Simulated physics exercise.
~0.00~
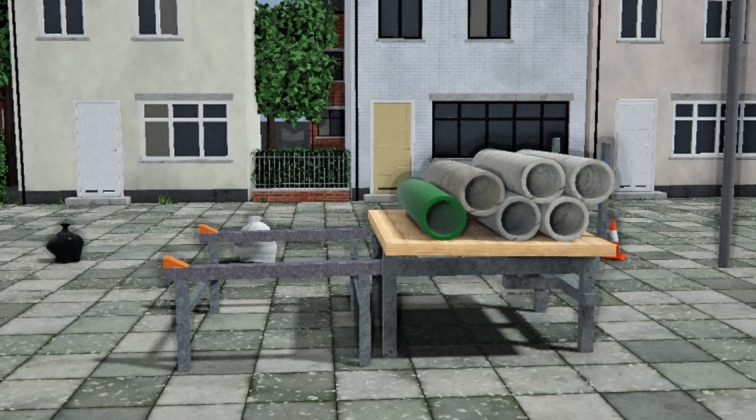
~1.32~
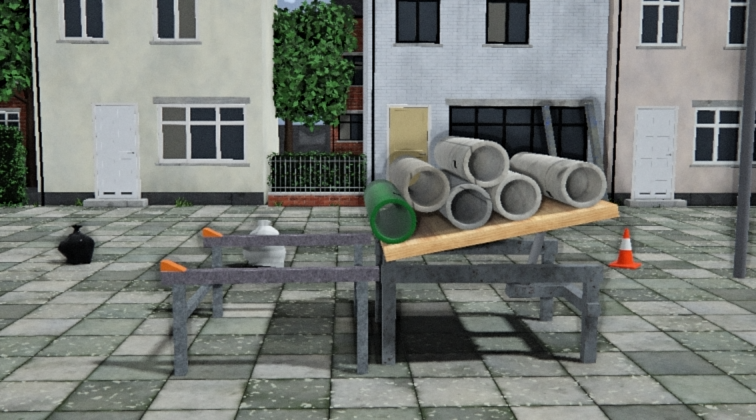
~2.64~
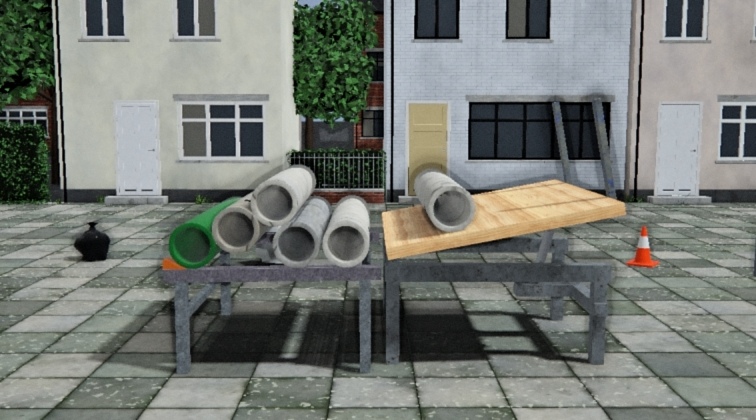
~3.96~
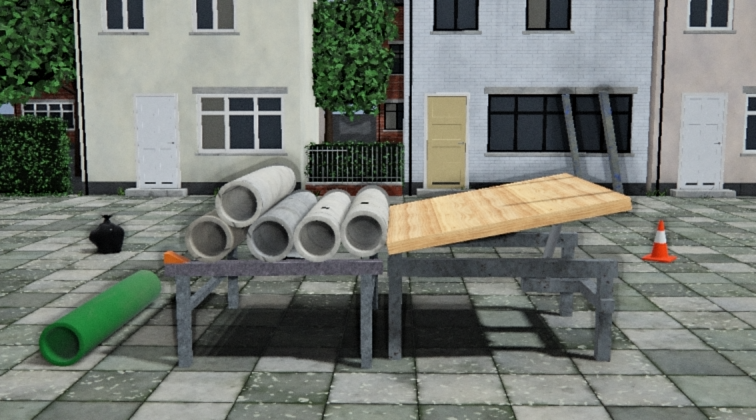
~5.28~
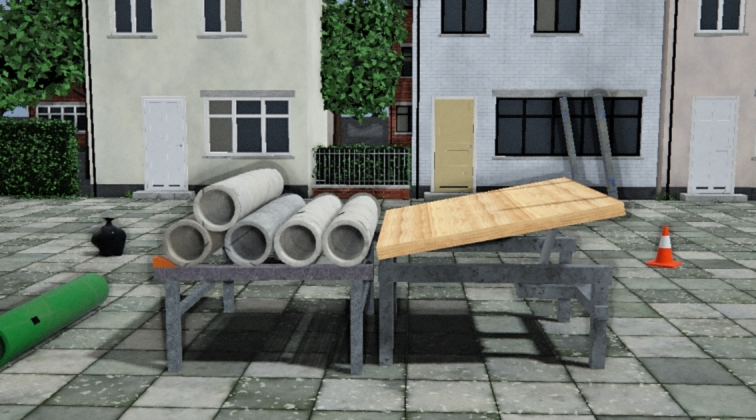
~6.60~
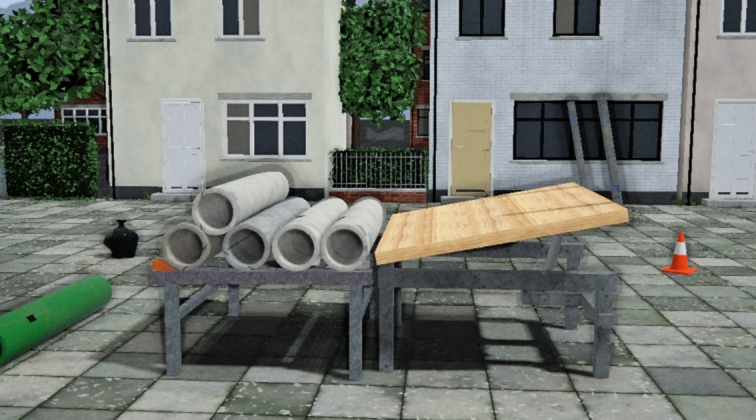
A green pipe rolls left off a tilting deck, crosses a rack and drops to the ground.
